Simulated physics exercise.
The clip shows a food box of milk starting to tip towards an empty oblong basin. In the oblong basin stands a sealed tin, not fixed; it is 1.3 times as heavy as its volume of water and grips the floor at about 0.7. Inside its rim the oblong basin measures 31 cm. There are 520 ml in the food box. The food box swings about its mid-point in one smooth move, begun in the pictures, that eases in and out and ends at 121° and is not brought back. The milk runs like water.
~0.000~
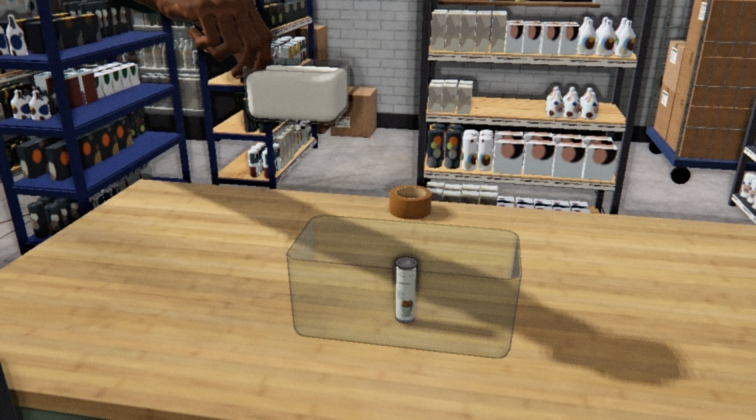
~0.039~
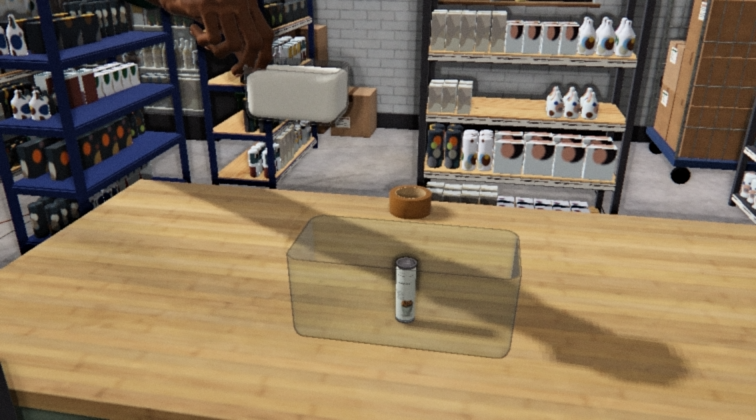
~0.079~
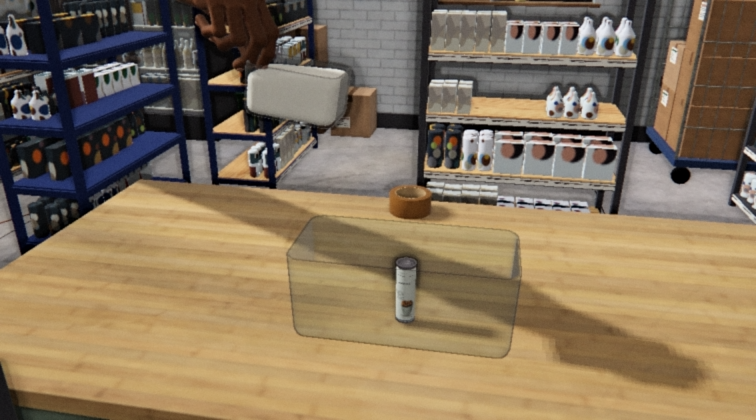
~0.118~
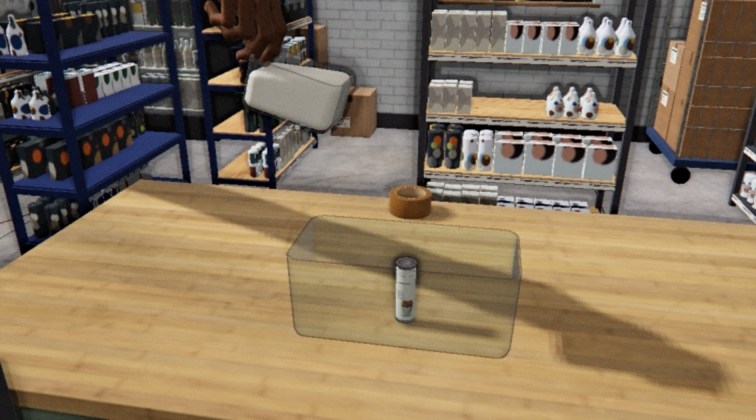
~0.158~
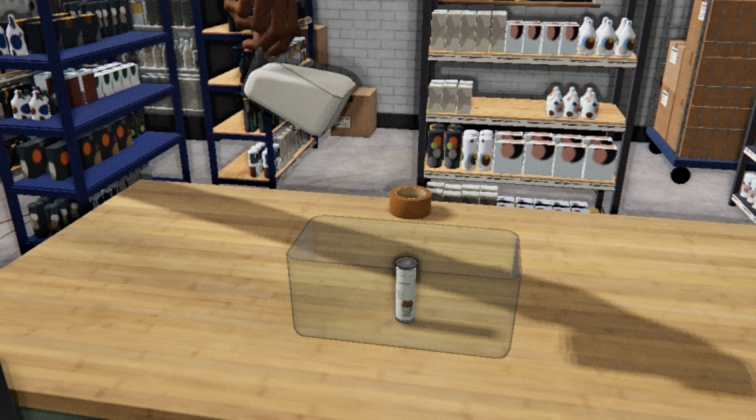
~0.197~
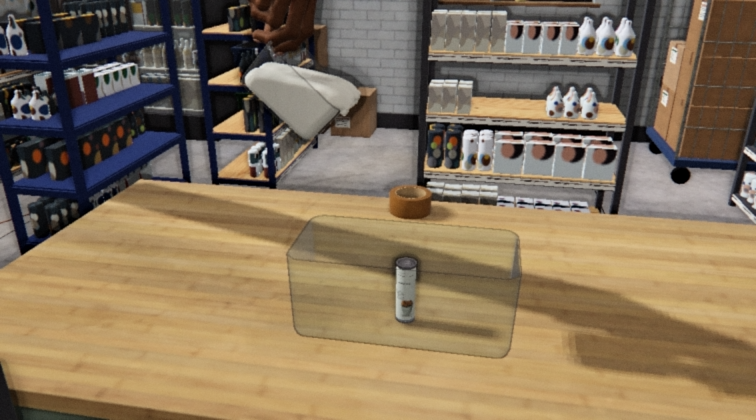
In a storeroom lined with shelves, a dark hand held a pale container above a wooden table with a clear basin, a small can and brown tape, and steadily tilted it down to the right.
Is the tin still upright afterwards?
It falls.
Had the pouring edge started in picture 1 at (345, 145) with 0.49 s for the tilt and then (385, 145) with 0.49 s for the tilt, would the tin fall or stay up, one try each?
First it remains upright; then it stays up.
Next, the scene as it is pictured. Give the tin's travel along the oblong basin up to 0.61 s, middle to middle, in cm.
About 2 cm.
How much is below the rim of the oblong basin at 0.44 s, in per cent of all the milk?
About 26 per cent.
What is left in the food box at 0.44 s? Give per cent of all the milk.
About 9 per cent.
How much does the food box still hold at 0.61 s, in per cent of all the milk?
About 0 per cent.
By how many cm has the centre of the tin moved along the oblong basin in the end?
Some 7.5 cm.
By 0.44 s the tilt is 117° and 9 per cent is still to pour; the tin stands where it began.
By 0.61 s the tilt is 121° and 0 per cent is still to pour; the tin leans 7°.
By 0.79 s the tilt is 121° and 0 per cent is still to pour; the tin leans 54°.
By 0.99 s the tilt is 121° and 0 per cent is still to pour; the tin lies on its side.
At rest the tin lies on its side.
